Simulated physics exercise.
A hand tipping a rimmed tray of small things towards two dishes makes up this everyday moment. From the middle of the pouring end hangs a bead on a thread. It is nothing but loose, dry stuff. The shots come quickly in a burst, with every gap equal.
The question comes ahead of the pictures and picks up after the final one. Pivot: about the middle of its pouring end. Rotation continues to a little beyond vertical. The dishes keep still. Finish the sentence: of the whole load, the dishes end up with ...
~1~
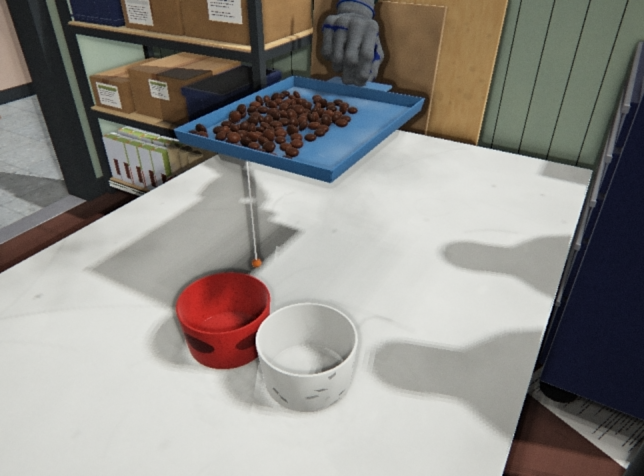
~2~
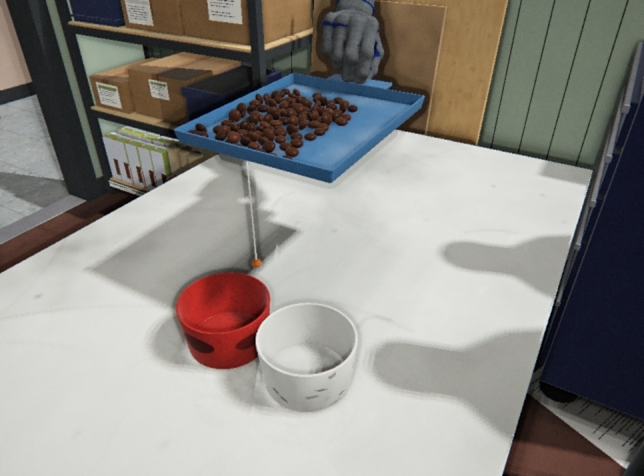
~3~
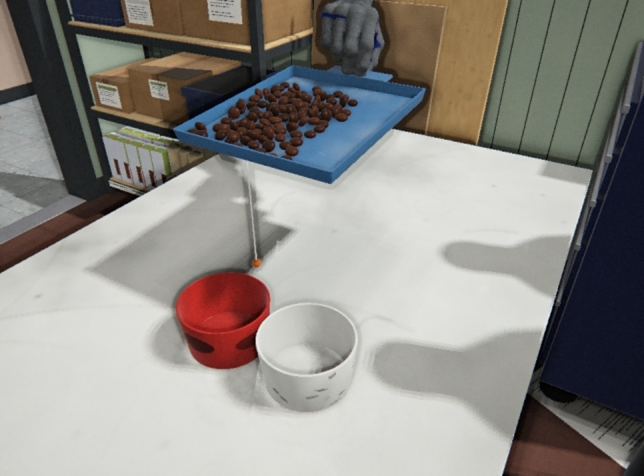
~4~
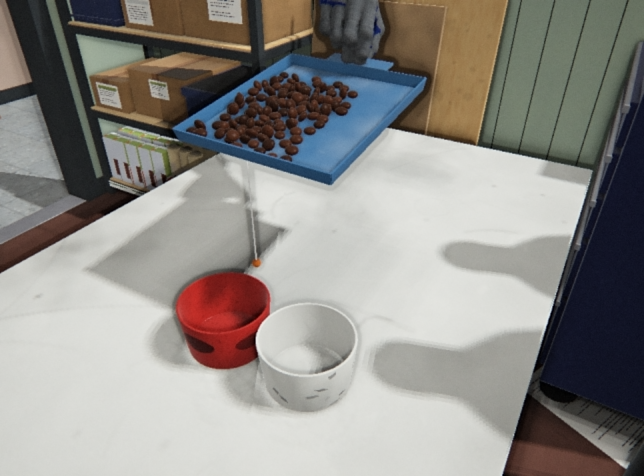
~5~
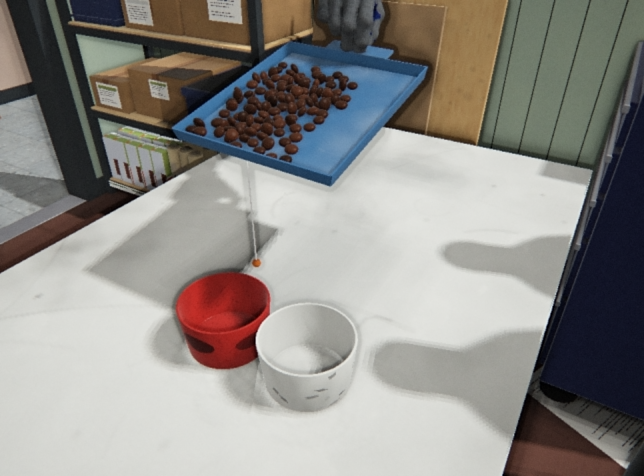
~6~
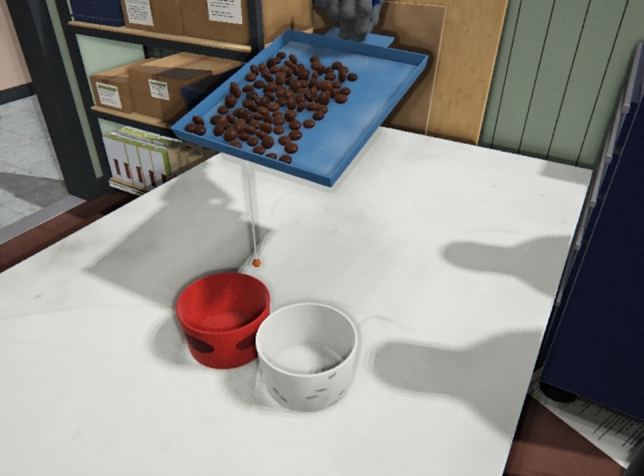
... more than half.
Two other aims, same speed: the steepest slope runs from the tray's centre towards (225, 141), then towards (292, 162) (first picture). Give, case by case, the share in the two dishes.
I'd say some 10 in a hundred at first, then 70 in a hundred.
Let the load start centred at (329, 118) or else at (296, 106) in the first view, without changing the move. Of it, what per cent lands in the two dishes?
First about 80, then 80 per cent.
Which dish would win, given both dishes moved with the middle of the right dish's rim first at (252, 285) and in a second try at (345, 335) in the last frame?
The first try favours the rightmost one, and the second try favours the leftmost one.
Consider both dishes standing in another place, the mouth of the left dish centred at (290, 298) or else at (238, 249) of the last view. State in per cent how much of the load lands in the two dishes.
Near 50 % and 0 %.
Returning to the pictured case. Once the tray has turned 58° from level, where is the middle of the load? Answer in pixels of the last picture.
I'd mark it close to (253, 131).
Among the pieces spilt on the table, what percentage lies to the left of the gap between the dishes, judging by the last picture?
Close to 30 per cent of the spill, I think.
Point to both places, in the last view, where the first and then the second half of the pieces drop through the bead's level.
Early half: (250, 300); late half: (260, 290).
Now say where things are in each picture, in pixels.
The first frame shows corners of the pouring end (178, 129) and (331, 169), level; middle of the load (284, 122), flat chocolate drops; left dish (196, 346); right dish (280, 387); bead on its thread (257, 263).
The second frame shows corners of the pouring end (178, 129) and (331, 169), level; middle of the load (284, 121).
The third frame shows corners of the pouring end (177, 129) and (330, 170), tipped barely, lowest at the right corner; middle of the load (284, 118).
The fourth frame shows corners of the pouring end (176, 128) and (330, 172), tipped a little, lowest at the right corner; middle of the load (283, 112).
The fifth frame shows corners of the pouring end (176, 127) and (330, 174), tipped a little, lowest at the right corner; middle of the load (282, 107).
The sixth frame shows corners of the pouring end (175, 127) and (330, 175), tipped clearly, lowest at the right corner; middle of the load (281, 102); left dish (196, 346); right dish (280, 387).
Just after the last frame, tray tipped steeply; almost all on the tray; just a few in the air.
A moment on, tray tipped right over; roughly a third on the tray; about a tenth in the right dish; roughly a quarter in the left dish; just a few outside both; roughly a quarter in the air.
Further on, tray tipped past a quarter turn; roughly a quarter in the right dish; roughly half in the left dish; roughly a quarter outside both.
When it is over, tray tipped past a quarter turn; roughly a quarter in the right dish; roughly half in the left dish; roughly a quarter outside both.
